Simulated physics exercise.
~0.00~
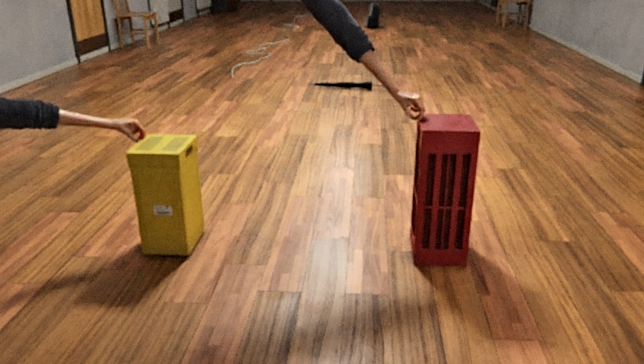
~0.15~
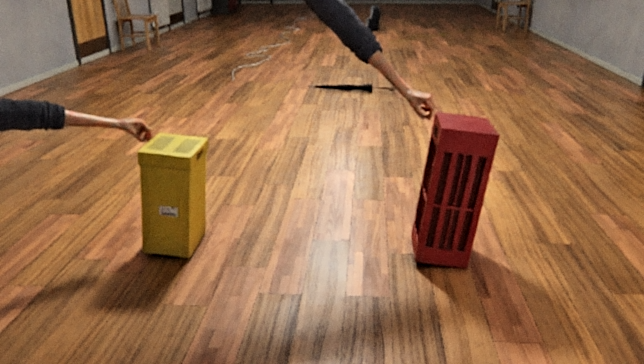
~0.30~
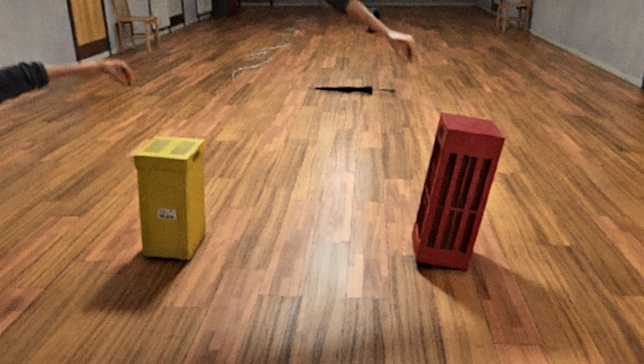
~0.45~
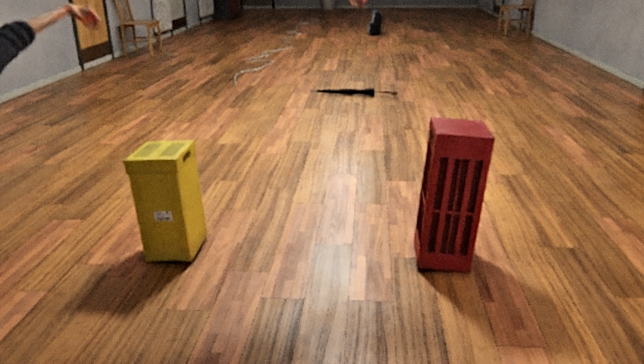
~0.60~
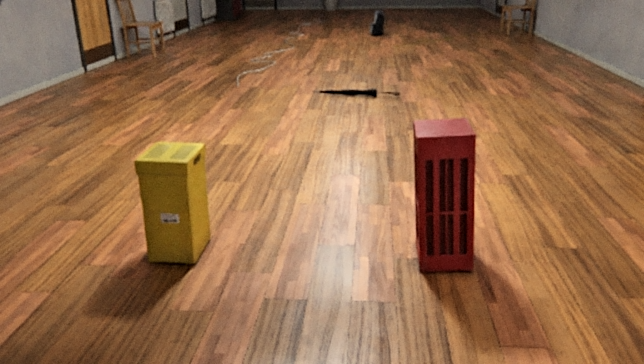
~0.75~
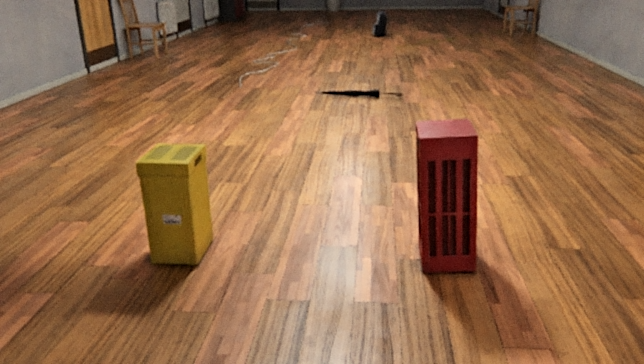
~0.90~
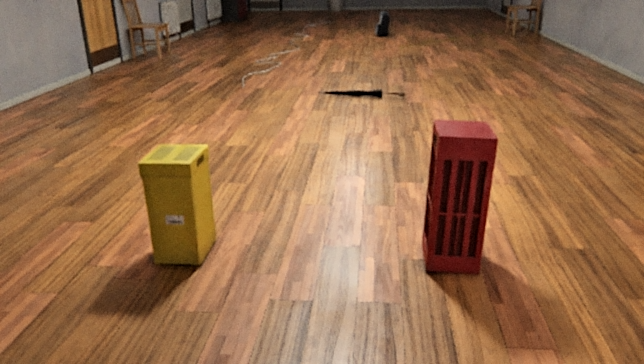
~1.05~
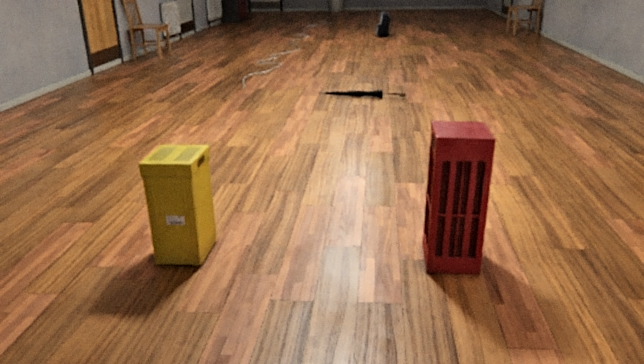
Two hands push a yellow tote and a red crate, which rock and settle upright.
